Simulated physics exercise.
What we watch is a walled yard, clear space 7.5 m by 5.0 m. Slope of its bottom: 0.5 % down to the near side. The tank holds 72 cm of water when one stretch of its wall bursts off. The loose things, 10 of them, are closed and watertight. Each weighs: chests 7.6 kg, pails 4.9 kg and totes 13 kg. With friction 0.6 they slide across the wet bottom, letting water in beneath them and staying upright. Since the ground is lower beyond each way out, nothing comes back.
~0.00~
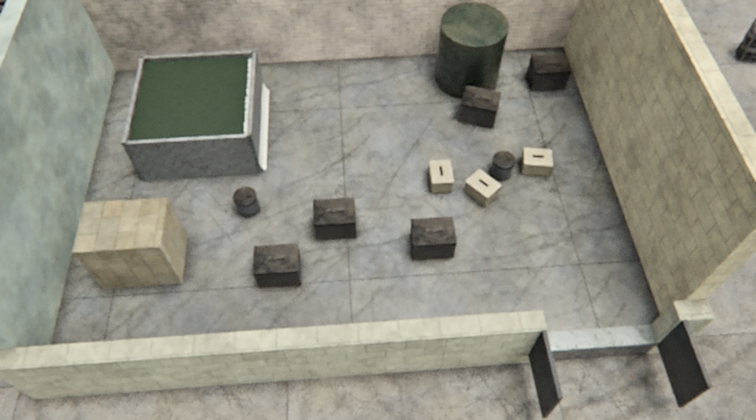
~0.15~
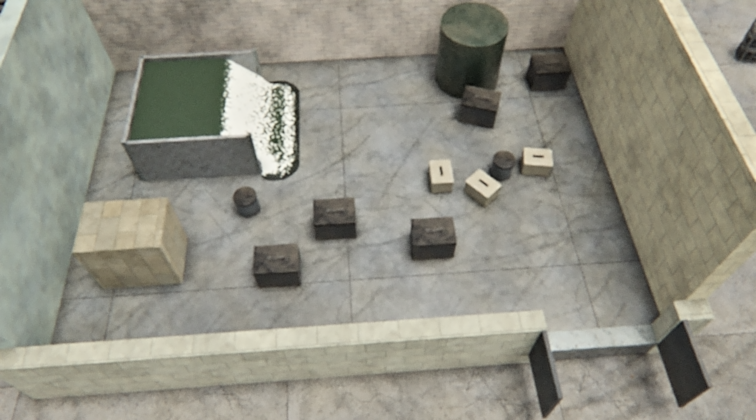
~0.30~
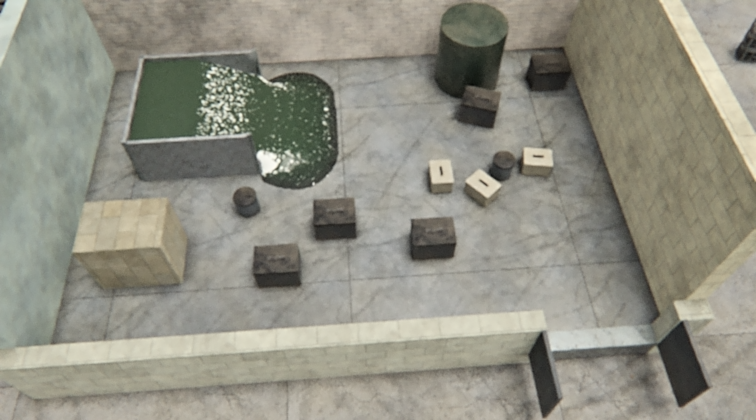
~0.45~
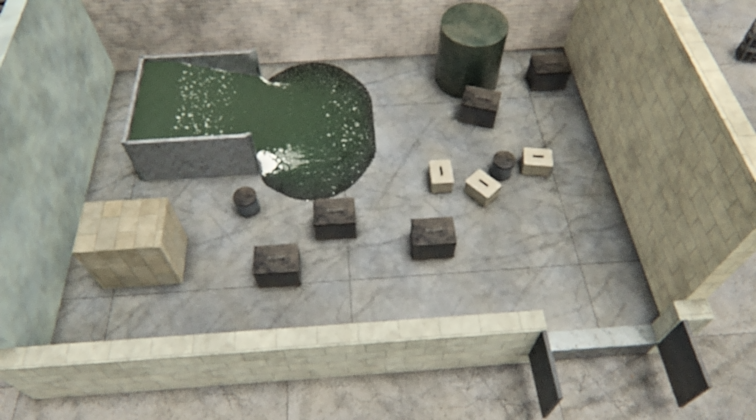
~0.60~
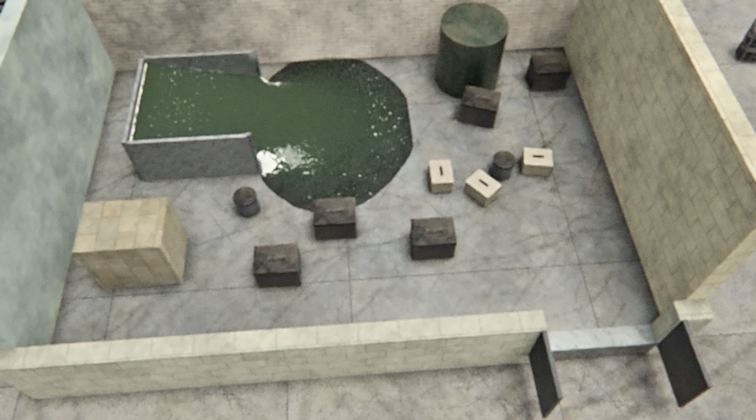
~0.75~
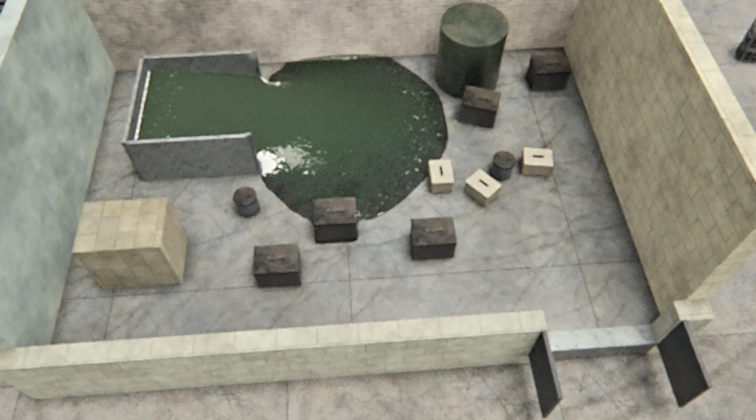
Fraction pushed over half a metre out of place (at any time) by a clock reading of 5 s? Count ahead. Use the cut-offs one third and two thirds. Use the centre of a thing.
Two thirds or more.
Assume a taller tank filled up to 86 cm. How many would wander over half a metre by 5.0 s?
The answer would then be 8.
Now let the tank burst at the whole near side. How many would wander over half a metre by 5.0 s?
Count: 4.
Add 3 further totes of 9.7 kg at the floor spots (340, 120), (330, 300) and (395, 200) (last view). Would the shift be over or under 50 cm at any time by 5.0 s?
Going through them, I'd say exceeds it, falls short and finally exceeds it.
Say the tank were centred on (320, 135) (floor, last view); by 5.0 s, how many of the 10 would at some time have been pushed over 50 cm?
The count would be 6.
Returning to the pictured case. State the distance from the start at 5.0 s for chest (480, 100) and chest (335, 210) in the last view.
Object 1: 100 cm. Object 2: 50 cm.
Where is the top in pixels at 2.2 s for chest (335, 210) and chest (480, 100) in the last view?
Approx. (335, 245); approx. (578, 77).
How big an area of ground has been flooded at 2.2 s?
Some 23 m2.
After 1.1 s 0 of 10 are over 50 cm from their spots; 0 afloat.
After 2.2 s 6 of 10 are over 50 cm from their spots; 2 afloat.
After 3.5 s 8 of 10 are over 50 cm from their spots; 6 afloat.
After 5.0 s 8 of 10 are over 50 cm from their spots, and 8 have been at some point; 4 afloat.
